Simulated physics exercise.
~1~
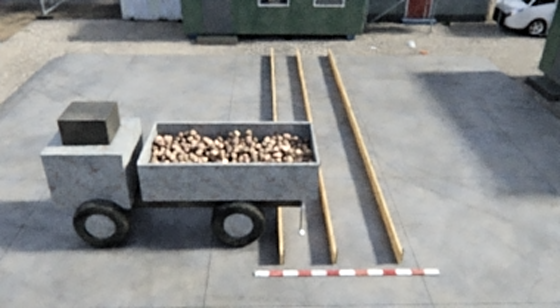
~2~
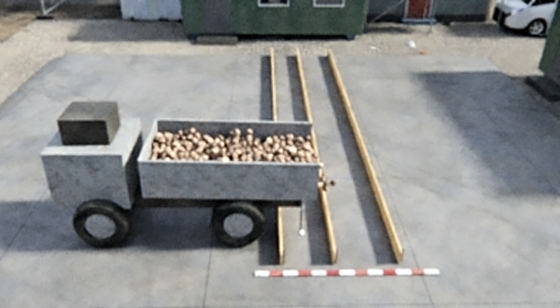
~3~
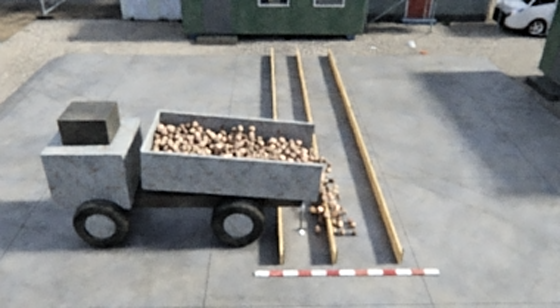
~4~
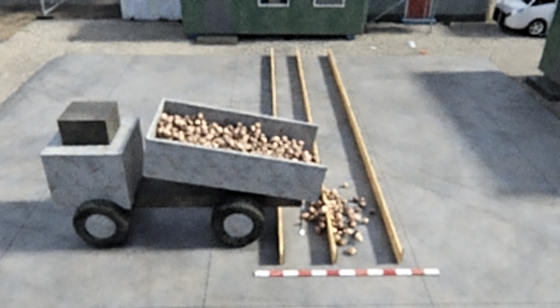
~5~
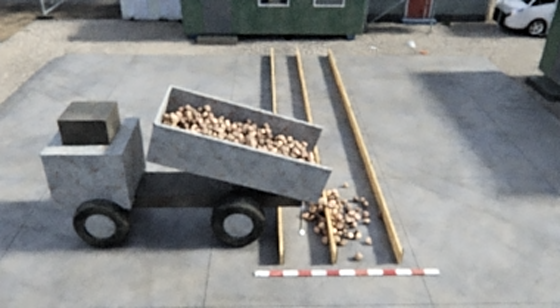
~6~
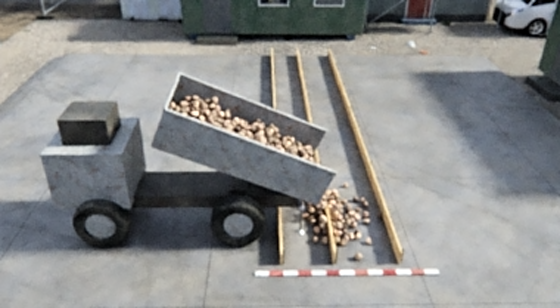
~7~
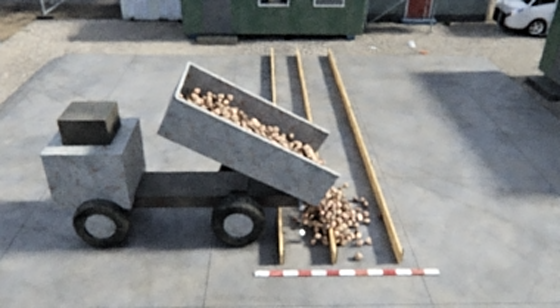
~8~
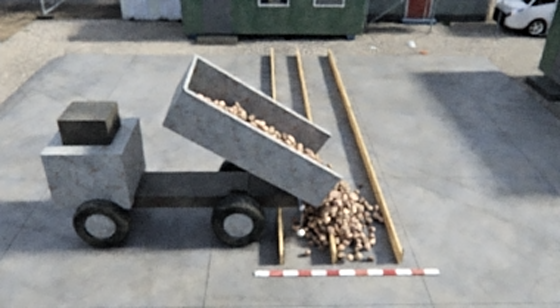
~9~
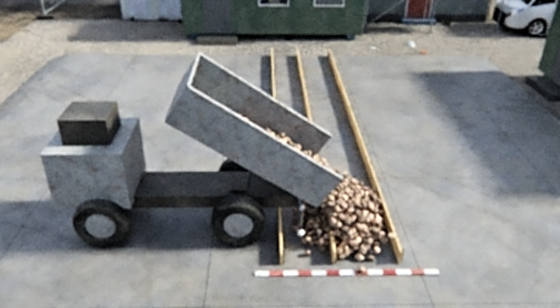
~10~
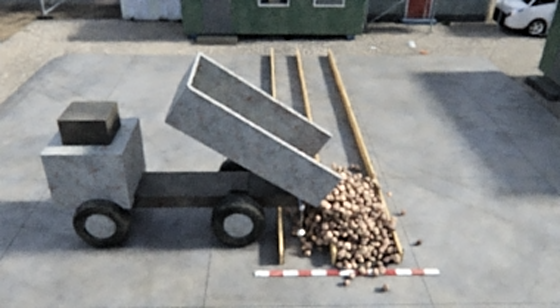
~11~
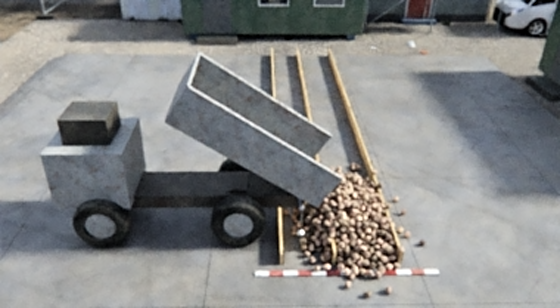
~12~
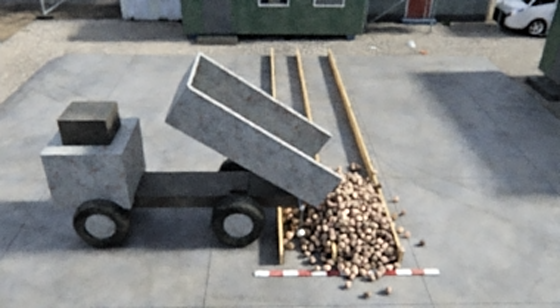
The video shows a grey, blocky tipper truck on a paved yard raising its skip so that brown stones slide out to the right among three wooden planks. The skip stops tilted and empties, leaving a heap spread over the planks, with a few stones beyond the last one.
